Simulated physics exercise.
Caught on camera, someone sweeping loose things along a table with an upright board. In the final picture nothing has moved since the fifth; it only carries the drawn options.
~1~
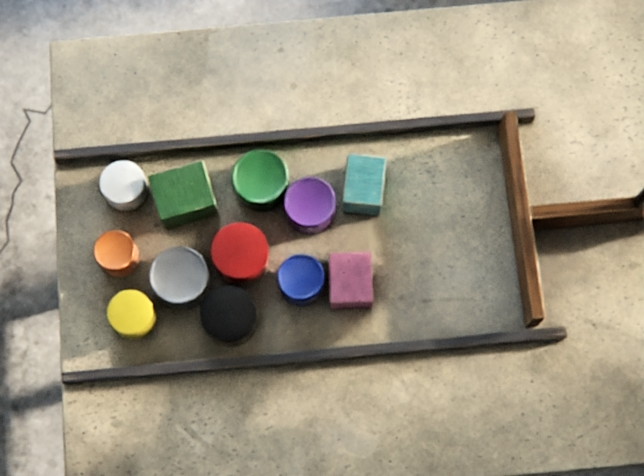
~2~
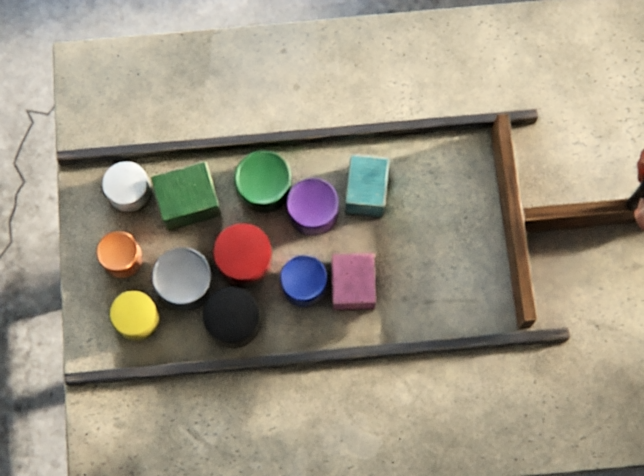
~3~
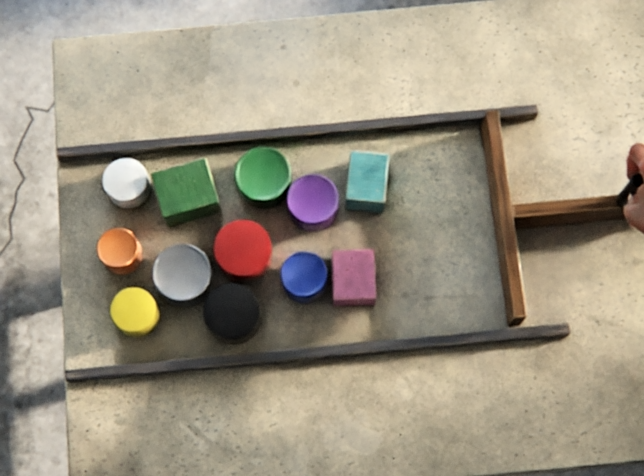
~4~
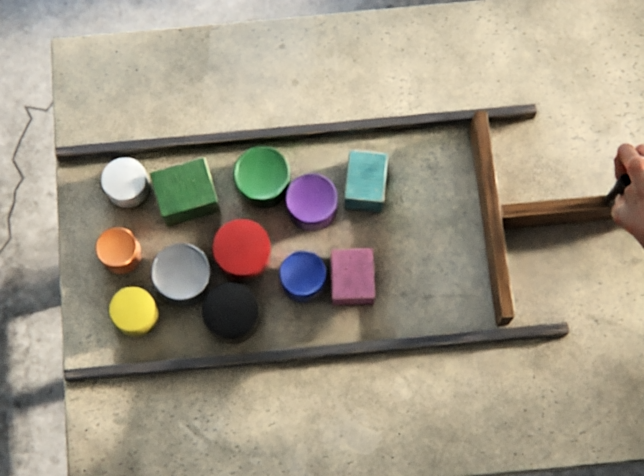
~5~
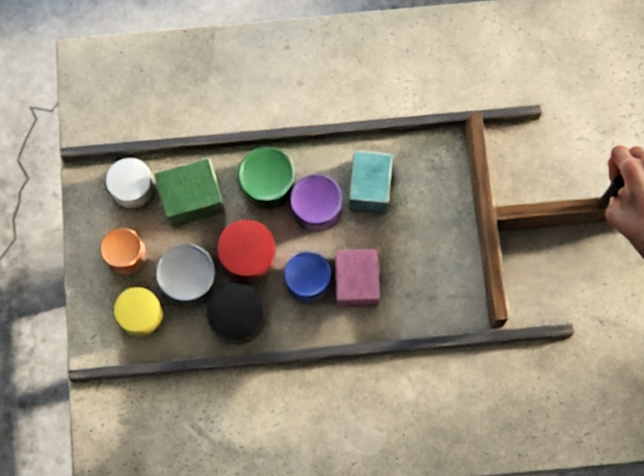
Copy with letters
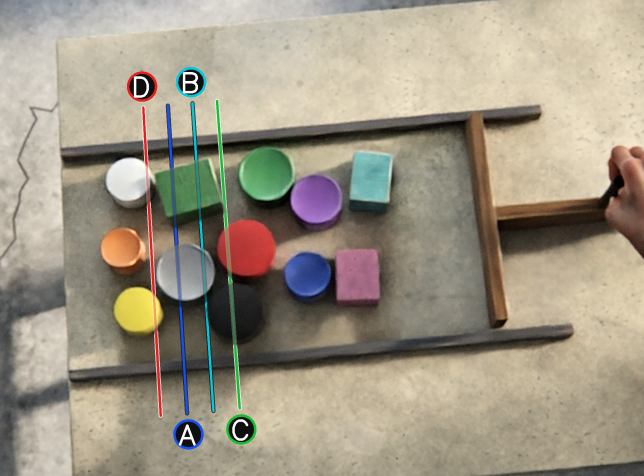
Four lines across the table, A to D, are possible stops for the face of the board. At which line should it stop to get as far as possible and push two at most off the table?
C.
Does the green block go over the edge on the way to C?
No.
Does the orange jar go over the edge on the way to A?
Yes.
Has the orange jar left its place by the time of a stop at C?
Yes.
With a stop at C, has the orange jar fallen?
By then, no.
On the marked copy, A at (177, 254); B at (203, 252); C at (228, 249); D at (152, 256).
Following C. Soon after the start, board (395, 222); turquoise block (362, 184); orange jar (123, 251).
Later, board (299, 231); yellow pot (112, 333); orange jar (113, 246).
In the end, board (230, 237); grey jar (74, 301); orange jar (72, 245); none fallen.
As for the rest, A drops five; B drops three; D drops six.
